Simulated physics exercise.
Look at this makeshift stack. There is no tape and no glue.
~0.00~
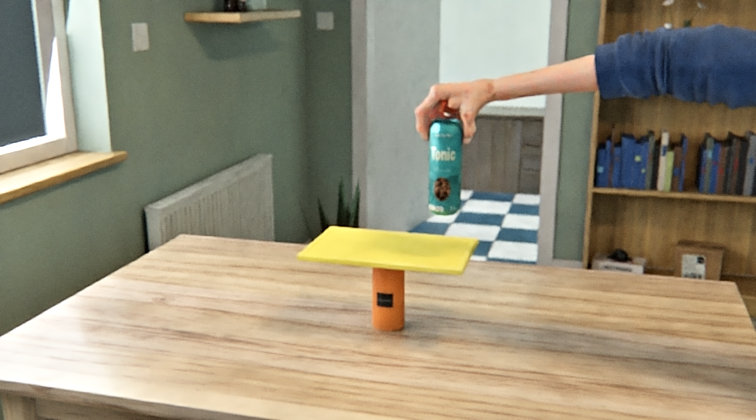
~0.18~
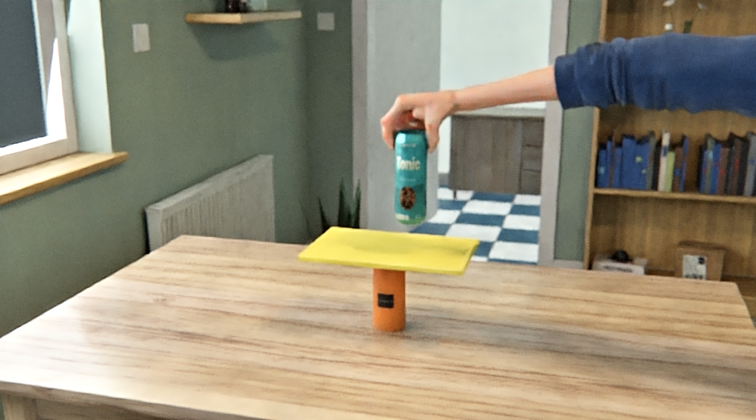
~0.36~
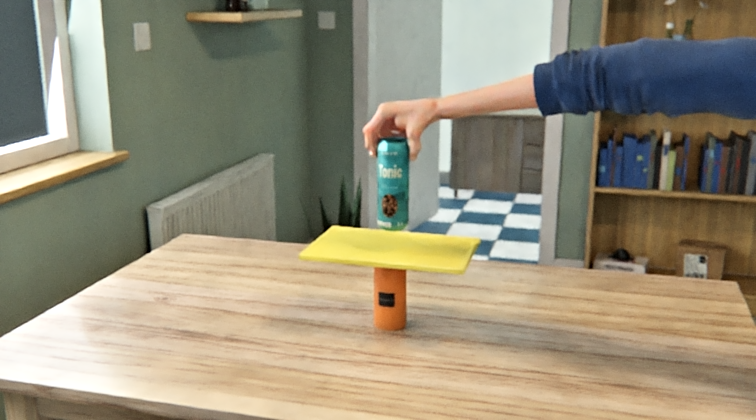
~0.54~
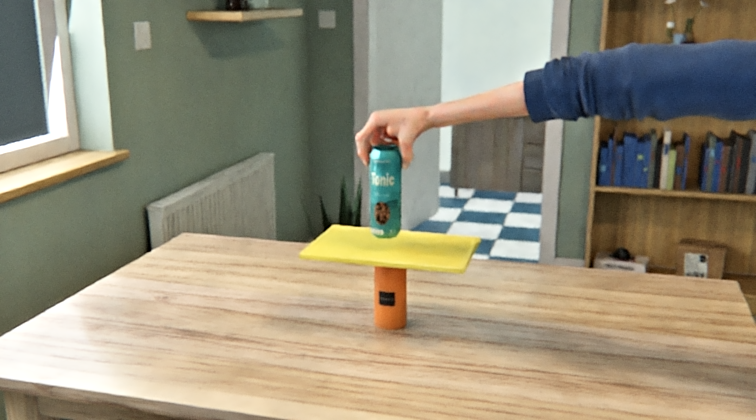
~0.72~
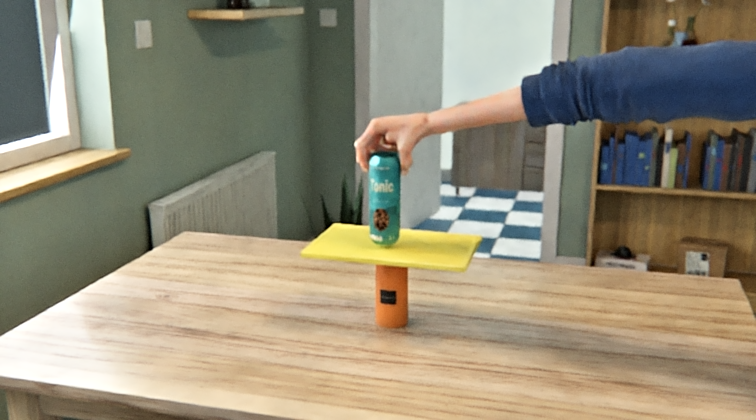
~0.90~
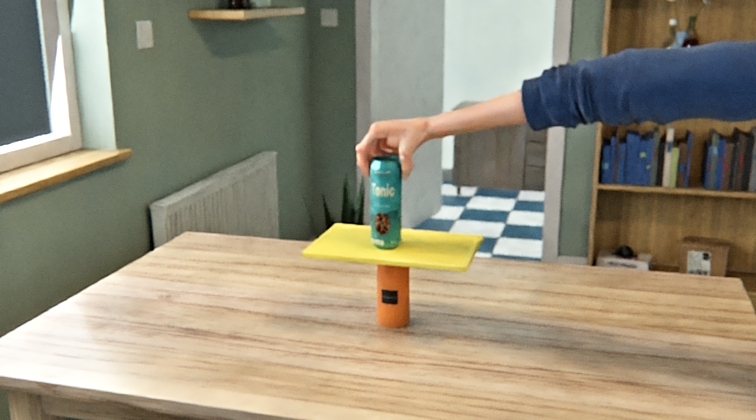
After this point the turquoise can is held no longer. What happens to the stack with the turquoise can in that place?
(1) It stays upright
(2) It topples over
1, it stays upright.
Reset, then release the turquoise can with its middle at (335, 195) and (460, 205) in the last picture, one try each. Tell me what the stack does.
First case: It collapses; second case: It collapses.
By 1.20 s, all is still.
By 1.60 s, turquoise can resting near (386, 203).
When it is over (2.0 s), all 3 as before. End places, in pixels of the last picture, turquoise can near (386, 203). The stack holds.
